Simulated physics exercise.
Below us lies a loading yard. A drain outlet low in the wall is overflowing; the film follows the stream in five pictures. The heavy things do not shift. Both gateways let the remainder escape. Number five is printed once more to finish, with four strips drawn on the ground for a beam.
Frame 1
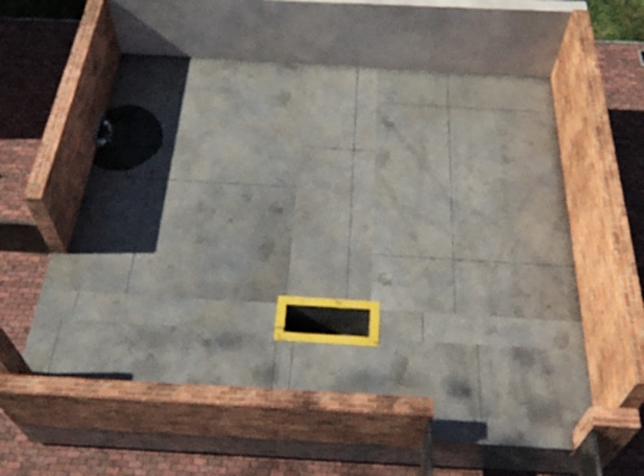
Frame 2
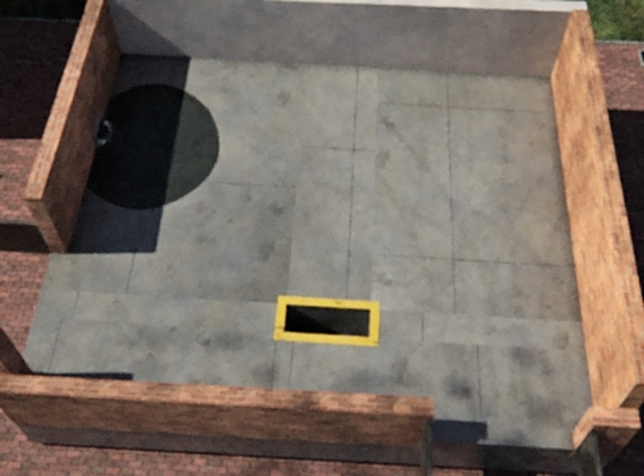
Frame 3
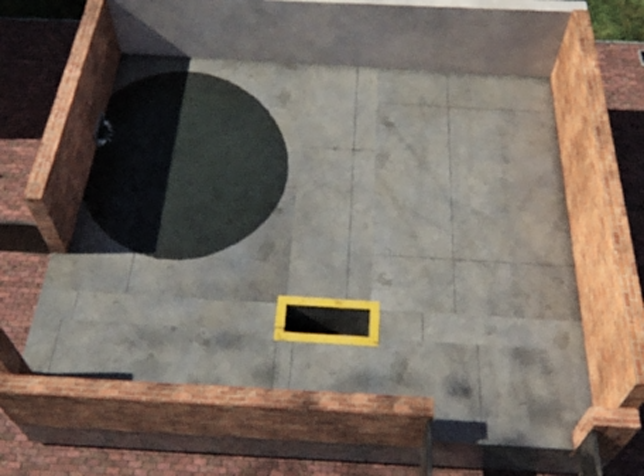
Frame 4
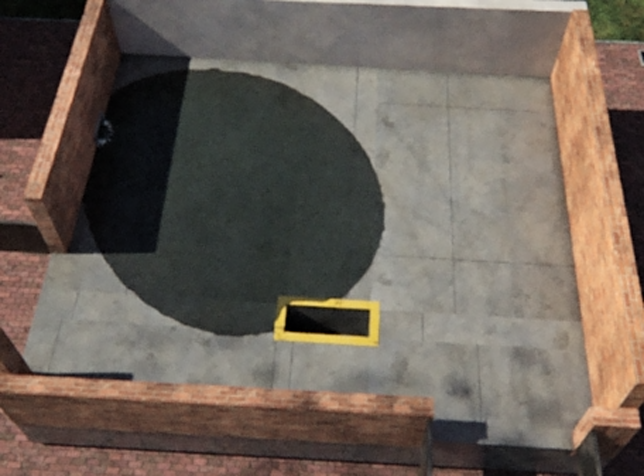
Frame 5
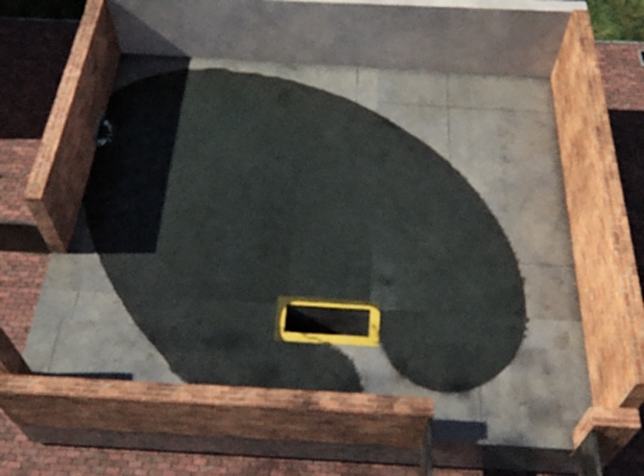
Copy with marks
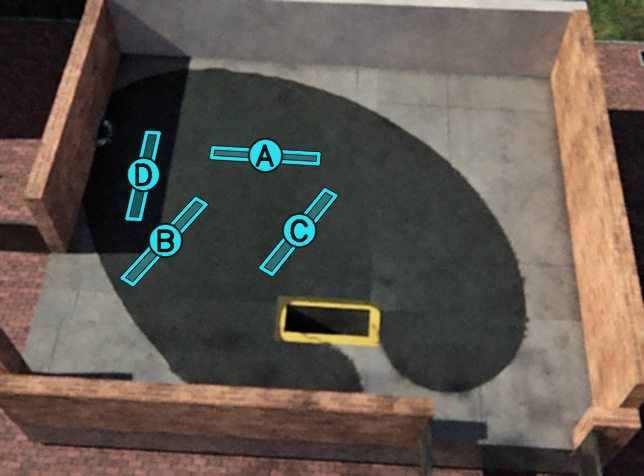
Dark water spreads from the upper left across the concrete yard and surrounds the yellow-edged pit.
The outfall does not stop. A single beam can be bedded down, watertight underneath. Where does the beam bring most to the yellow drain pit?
Use spot A.
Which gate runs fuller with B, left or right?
More leaves on the right.
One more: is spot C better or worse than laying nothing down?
Spot C is worse.
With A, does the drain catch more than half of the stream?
No, it does not.
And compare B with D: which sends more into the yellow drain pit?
B it is.
In cyan, A from (212, 152) to (318, 158); B from (127, 281) to (200, 201); C from (266, 271) to (330, 192); D from (133, 219) to (152, 132).
If A is chosen, about 25 % of the stream goes into the yellow drain pit, about 75 % out by the gates.
If B is chosen, about 16 % of the stream goes into the yellow drain pit, about 83 % out by the gates.
If C is chosen, about 11 % of the stream goes into the yellow drain pit, about 89 % out by the gates.
If D is chosen, about 8 % of the stream goes into the yellow drain pit, about 92 % out by the gates.
